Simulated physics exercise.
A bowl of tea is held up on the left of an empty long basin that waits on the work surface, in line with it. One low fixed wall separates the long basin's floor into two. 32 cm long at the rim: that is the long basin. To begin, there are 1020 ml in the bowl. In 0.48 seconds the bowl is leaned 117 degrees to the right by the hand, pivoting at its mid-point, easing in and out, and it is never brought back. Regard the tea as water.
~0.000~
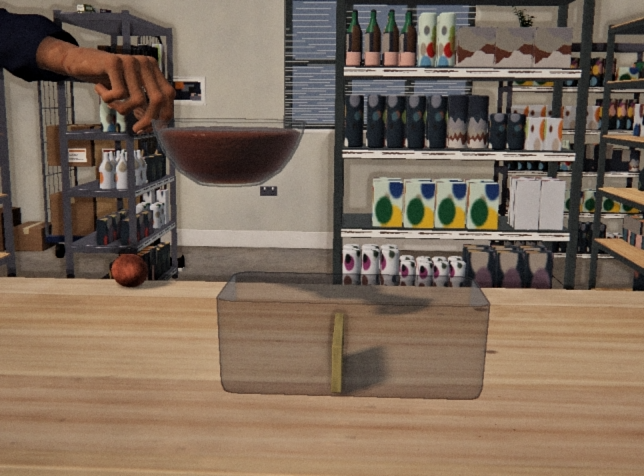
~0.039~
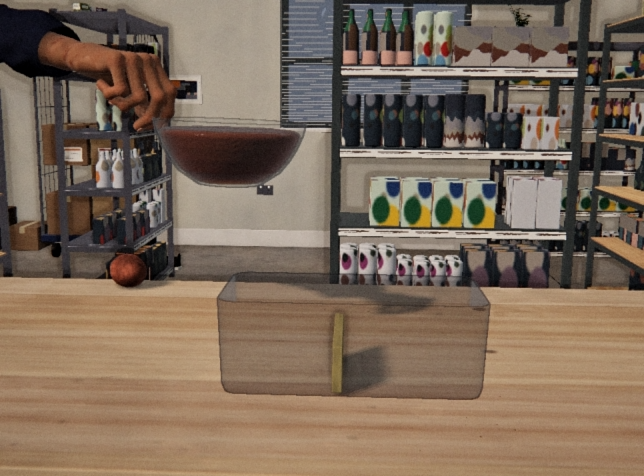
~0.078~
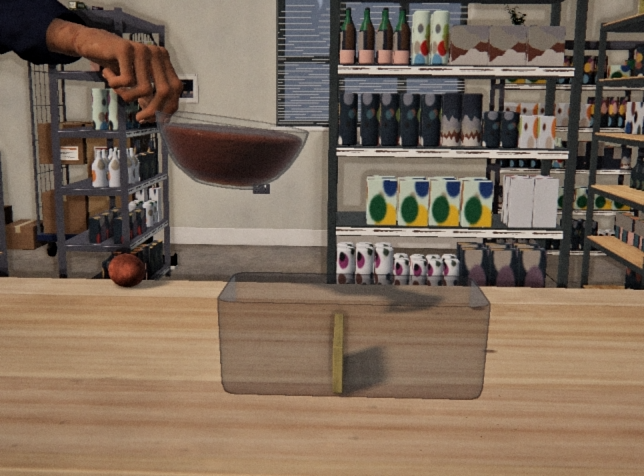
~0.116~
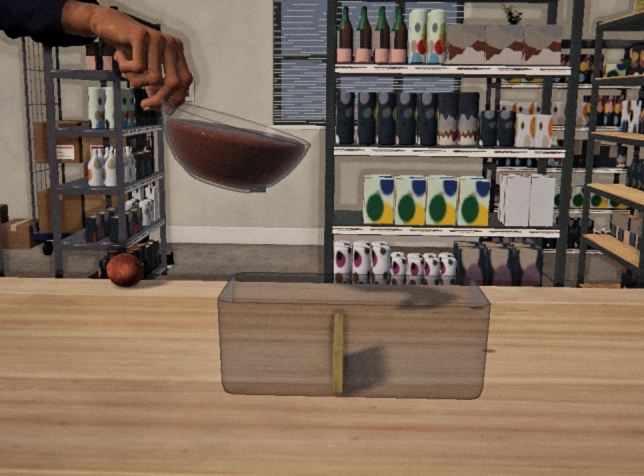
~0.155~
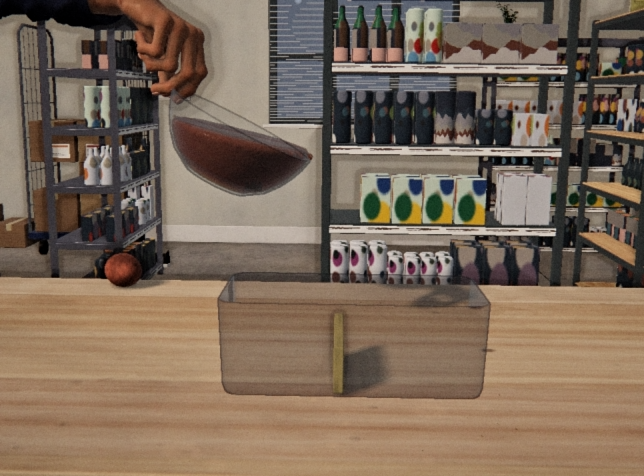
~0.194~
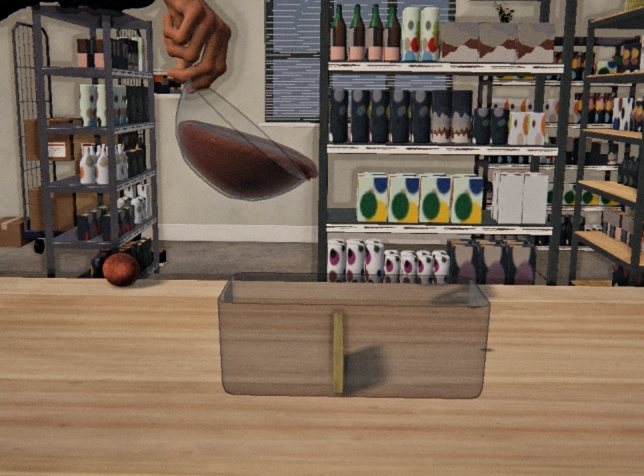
In this clip, a hand holds a clear bowl of dark reddish-brown liquid above and to the left of an empty transparent long basin on a wooden surface, then gradually leans the bowl steeply to the right.
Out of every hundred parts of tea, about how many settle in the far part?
About 38 out of 100.
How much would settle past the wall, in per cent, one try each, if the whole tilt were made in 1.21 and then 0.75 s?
I'd expect close to 70 per cent and then close to 55 per cent.
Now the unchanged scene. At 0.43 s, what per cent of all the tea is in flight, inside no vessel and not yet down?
Close to 30 in a hundred.
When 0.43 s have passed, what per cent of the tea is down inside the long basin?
About 70 per cent.
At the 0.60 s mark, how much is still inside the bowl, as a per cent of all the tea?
I'd say some 0 per cent remains.
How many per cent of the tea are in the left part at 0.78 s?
42 %.
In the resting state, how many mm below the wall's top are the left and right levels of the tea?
The left comes to roughly 30 mm and the right to roughly 42 mm.
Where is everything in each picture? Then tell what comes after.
In the first picture, it leans 0°; its right rim is at (305, 123); the tea meets the walls at (160, 130) and (301, 132); the long basin's rim runs from (226, 287) to (481, 292); the wall's top is at (339, 330).
In the second picture, it leans 2°; its right rim is at (306, 126); the tea meets the walls at (161, 128) and (302, 134).
In the third picture, it leans 7°; its right rim is at (308, 134); the tea meets the walls at (163, 124) and (303, 138).
In the fourth picture, it leans 16°; its right rim is at (310, 146); the tea meets the walls at (168, 119) and (306, 144).
In the fifth picture, it leans 28°; its right rim is at (309, 162); the tea meets the walls at (174, 117) and (303, 152); 2 per cent is over the edge.
In the sixth picture, it leans 41°; its right rim is at (304, 181); the tea meets the walls at (181, 121) and (282, 153); 10 per cent is over the edge.
By 0.43 s the tilt is 114° and 1 per cent is still to pour, 35 is left of the wall and 35 right of it.
By 0.60 s the tilt is 117° and 0 per cent is still to pour, 42 is left of the wall and 30 right of it.
By 0.78 s the tilt is 117° and 1 per cent is still to pour, 41 is left of the wall and 34 right of it.
By 0.98 s the tilt is 117° and 0 per cent is still to pour, 50 is left of the wall and 38 right of it.
At rest 50 per cent lies left of the wall, 38 right of it and 12 outside.
